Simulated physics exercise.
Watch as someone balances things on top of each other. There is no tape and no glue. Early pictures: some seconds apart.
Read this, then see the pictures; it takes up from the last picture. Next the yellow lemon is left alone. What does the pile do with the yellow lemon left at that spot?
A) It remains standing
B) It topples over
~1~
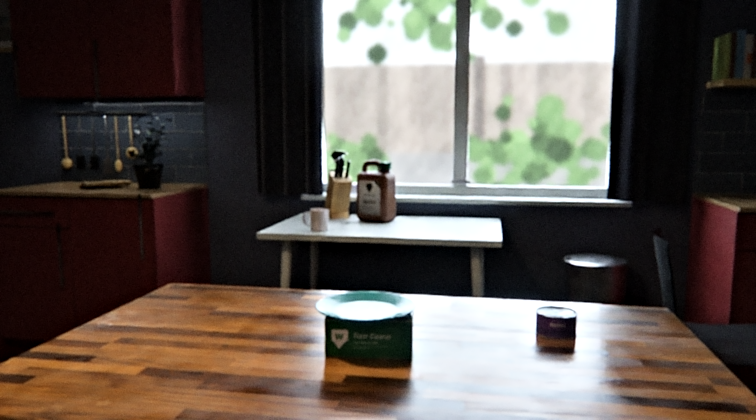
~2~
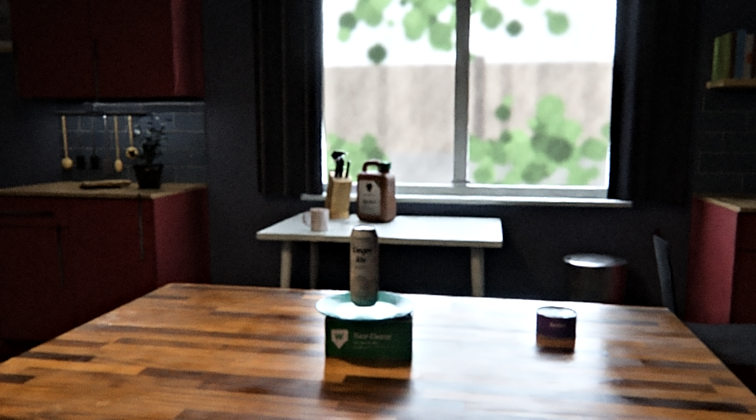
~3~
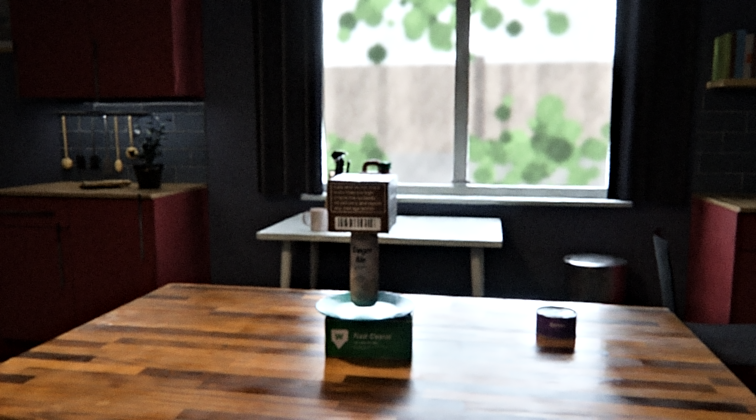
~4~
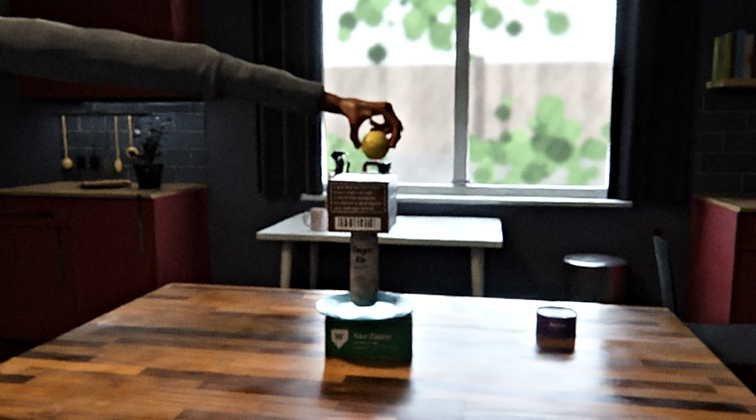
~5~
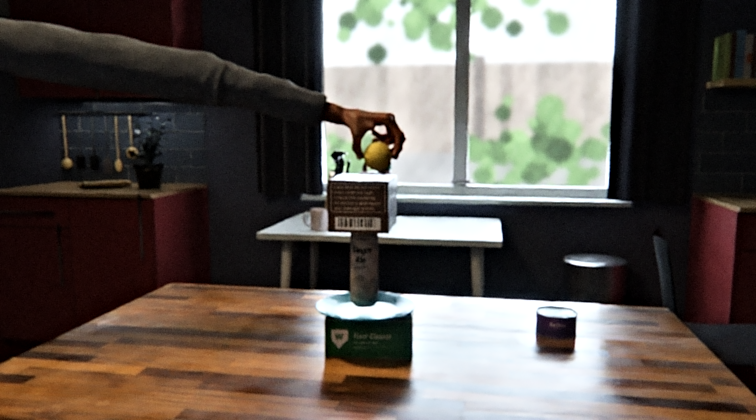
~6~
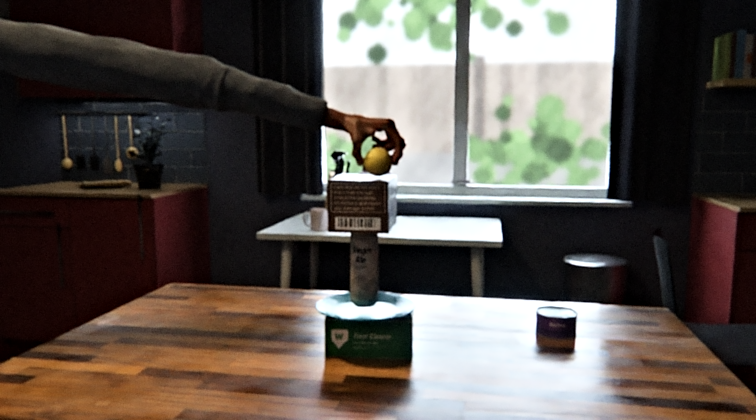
A.
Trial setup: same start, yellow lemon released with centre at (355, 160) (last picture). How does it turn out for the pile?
After that, the pile stays intact.
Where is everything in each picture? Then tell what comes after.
The last thing is not in view yet, in the first frame.
The last thing is not in view yet; turquoise plate (366, 308), in the second frame.
The last thing is not in view yet; white can (364, 266), in the third frame.
Still above its spot; yellow lemon (376, 146); green box (370, 331), in the fourth frame.
Still above its spot; yellow lemon (378, 156); purple tub (556, 322), in the fifth frame.
In place under the hand; yellow lemon (378, 162); brown box (364, 202), in the sixth frame.
Then, 0.60 s on from there, no change.
Then, 1.50 s on from there, yellow lemon resting near (378, 163).
In the end, all 6 unmoved. At the end, from the last picture's camera, yellow lemon near (378, 163). The pile stays up.
